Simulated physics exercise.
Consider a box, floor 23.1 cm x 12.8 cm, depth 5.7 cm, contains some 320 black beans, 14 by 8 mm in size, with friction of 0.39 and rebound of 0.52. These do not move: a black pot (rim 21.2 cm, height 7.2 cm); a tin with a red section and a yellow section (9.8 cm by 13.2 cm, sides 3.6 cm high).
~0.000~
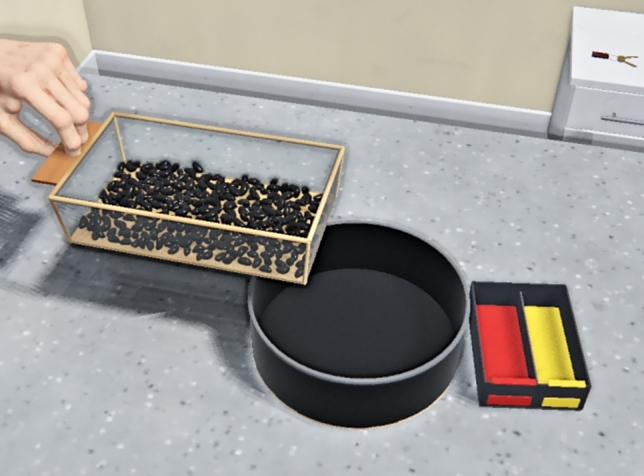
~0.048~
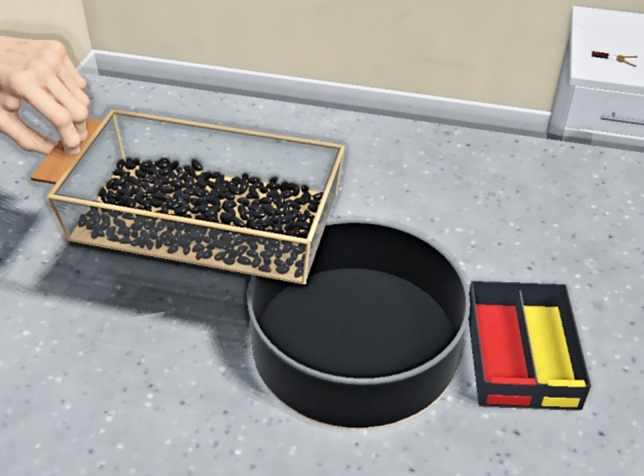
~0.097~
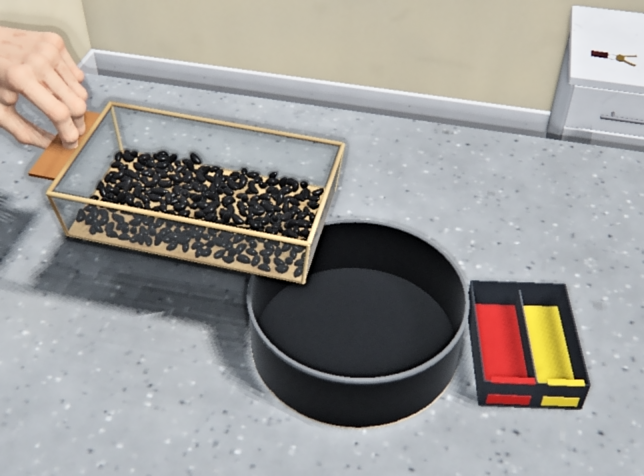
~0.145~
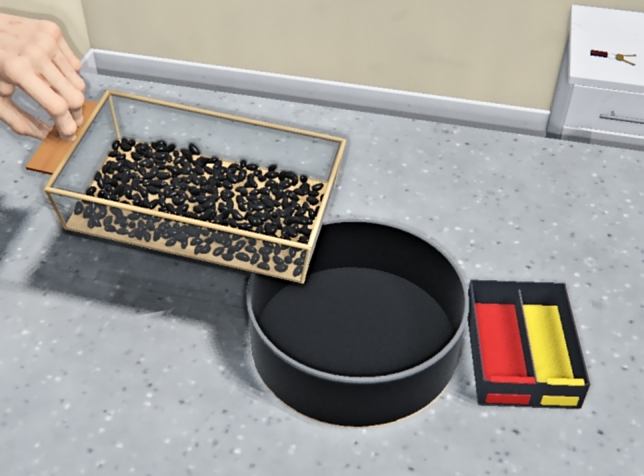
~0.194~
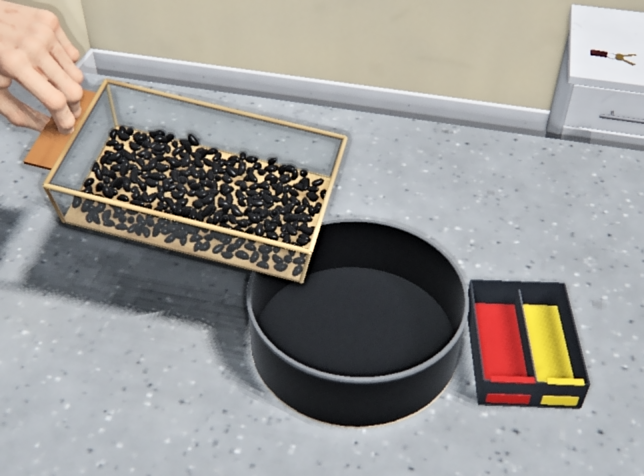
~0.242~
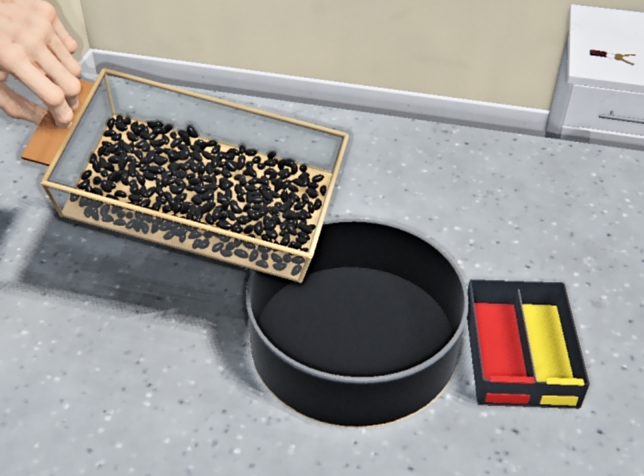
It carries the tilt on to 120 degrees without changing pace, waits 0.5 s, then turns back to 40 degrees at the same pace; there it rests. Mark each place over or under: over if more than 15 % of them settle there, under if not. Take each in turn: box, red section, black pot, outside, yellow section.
Box: Under, red section: Under, black pot: Over, outside: Over, yellow section: Under.
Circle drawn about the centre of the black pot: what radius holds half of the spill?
Around 20 centimetres.
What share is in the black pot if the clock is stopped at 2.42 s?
I'd put it near 75 per cent.
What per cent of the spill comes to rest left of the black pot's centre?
50%, roughly.
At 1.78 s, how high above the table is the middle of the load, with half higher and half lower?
That would be some 0 centimetres.
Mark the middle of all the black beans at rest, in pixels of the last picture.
Roughly (332, 388).
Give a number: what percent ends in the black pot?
Close to 75 in a hundred, I'd say.
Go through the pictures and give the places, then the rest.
Box at (177, 223); tilt 0 degrees; leading edge at (327, 192); middle of the load at (205, 212); black pot at (359, 293); divided tin at (528, 331), in the first picture.
Box at (176, 223); tilt 1 degrees; leading edge at (327, 192); middle of the load at (205, 210), in the second picture.
Box at (176, 222); tilt 4 degrees; leading edge at (327, 191); middle of the load at (204, 206), in the third picture.
Box at (176, 222); tilt 8 degrees; low side front right; leading edge at (328, 191); middle of the load at (197, 193), in the fourth picture.
Box at (176, 222); tilt 12 degrees; low side front right; leading edge at (329, 192); middle of the load at (196, 187), in the fifth picture.
Box at (176, 222); tilt 17 degrees; low side front right; leading edge at (329, 193); middle of the load at (195, 182); black pot at (357, 291); divided tin at (526, 329). It turns about 95 degrees a second, in the sixth picture.
After 1.08 s, tilt 95 degrees; box 75 %, black pot 15 %, in the air 10 %; middle of all pieces near (272, 270).
After 1.78 s, tilt 120 degrees; black pot 75 %, outside 25 %; middle of all pieces near (333, 396).
After 2.42 s, tilt 78 degrees; black pot 75 %, outside 25 %; middle of all pieces near (333, 393).
After 3.03 s, tilt 40 degrees; black pot 75 %, outside 25 %; middle of all pieces near (333, 393).
At rest (3.3 s), box 0 %, red section 0 %, black pot 75 %, outside 25 %, yellow section 0 %.
